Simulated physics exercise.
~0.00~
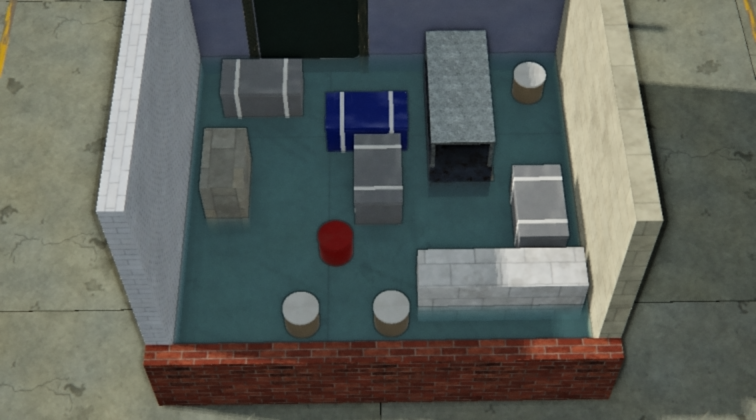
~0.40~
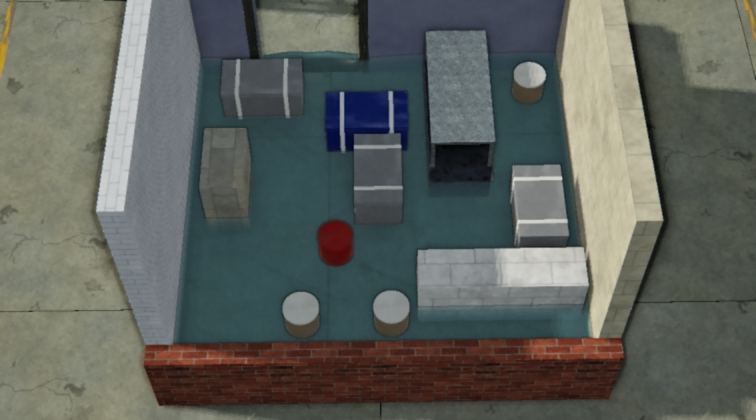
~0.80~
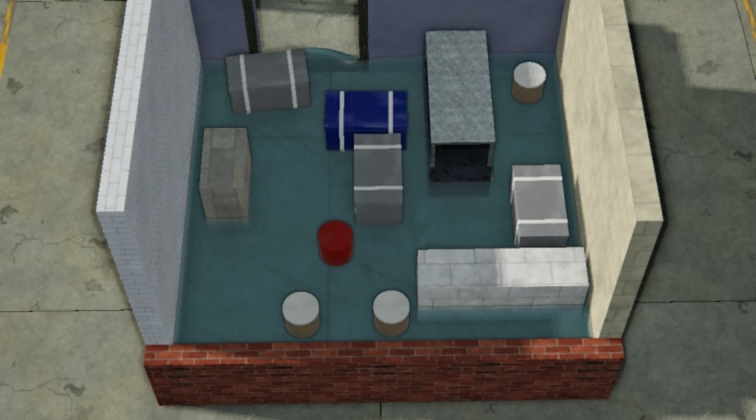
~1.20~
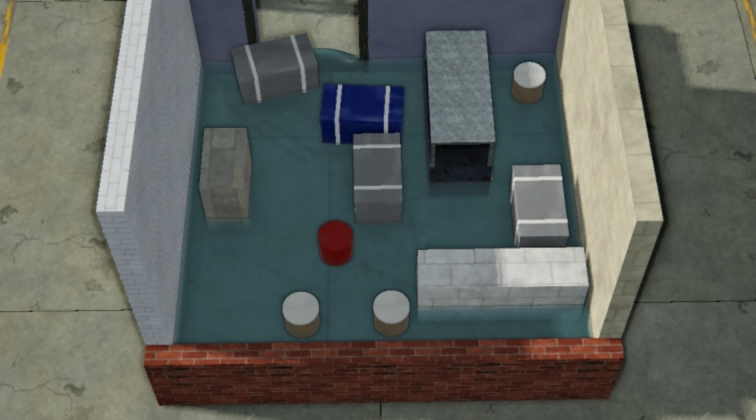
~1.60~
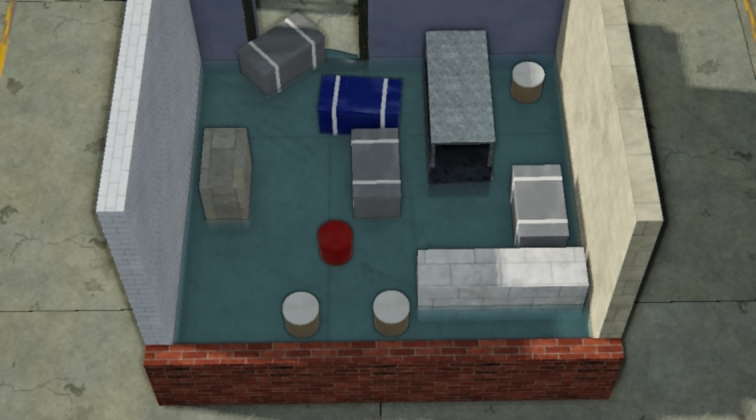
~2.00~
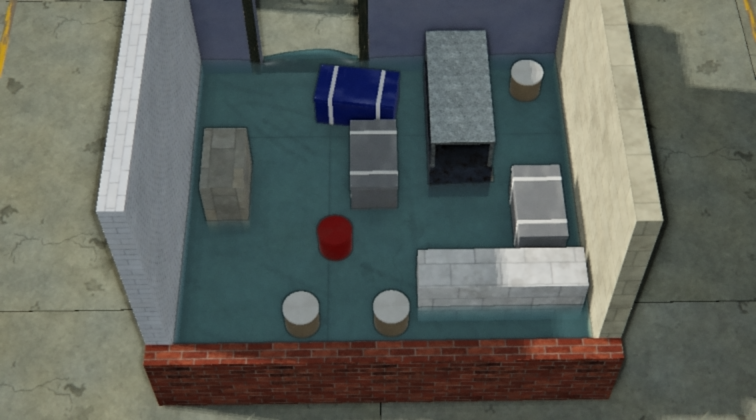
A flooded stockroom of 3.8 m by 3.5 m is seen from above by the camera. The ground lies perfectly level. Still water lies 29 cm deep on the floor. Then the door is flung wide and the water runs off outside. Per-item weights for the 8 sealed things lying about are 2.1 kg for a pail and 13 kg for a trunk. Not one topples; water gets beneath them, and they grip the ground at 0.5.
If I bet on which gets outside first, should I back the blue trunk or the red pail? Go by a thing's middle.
Back the blue one; it gets out first.
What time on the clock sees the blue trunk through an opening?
At roughly 3.5 seconds.
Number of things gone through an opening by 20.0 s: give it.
That would be 5.
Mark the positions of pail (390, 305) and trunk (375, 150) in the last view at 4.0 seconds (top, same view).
Roughly (365, 281), then roughly (354, 98).
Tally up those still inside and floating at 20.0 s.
The number is 3.
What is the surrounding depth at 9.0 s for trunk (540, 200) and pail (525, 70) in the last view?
Depth approx. 17 cm / 18 cm.
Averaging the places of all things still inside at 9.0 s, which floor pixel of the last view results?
Roughly at (387, 197).
After 4.0 s the blue trunk has gone out (at 3.6 s); the red pail is near (323, 188), 0.6 m from its start, afloat; 2 of 8 are out; 6 afloat.
After 9.0 s the blue trunk has gone out (at 3.6 s); the red pail is near (312, 87), 1.9 m from its start, afloat; 3 of 8 are out; 5 afloat.
After 16.0 s the blue trunk has gone out (at 3.6 s); the red pail has gone out (at 10.3 s); 4 of 8 are out; 4 afloat.
After 20.0 s the blue trunk has gone out (at 3.6 s); the red pail has gone out (at 10.3 s); 5 of 8 are out; 3 afloat.
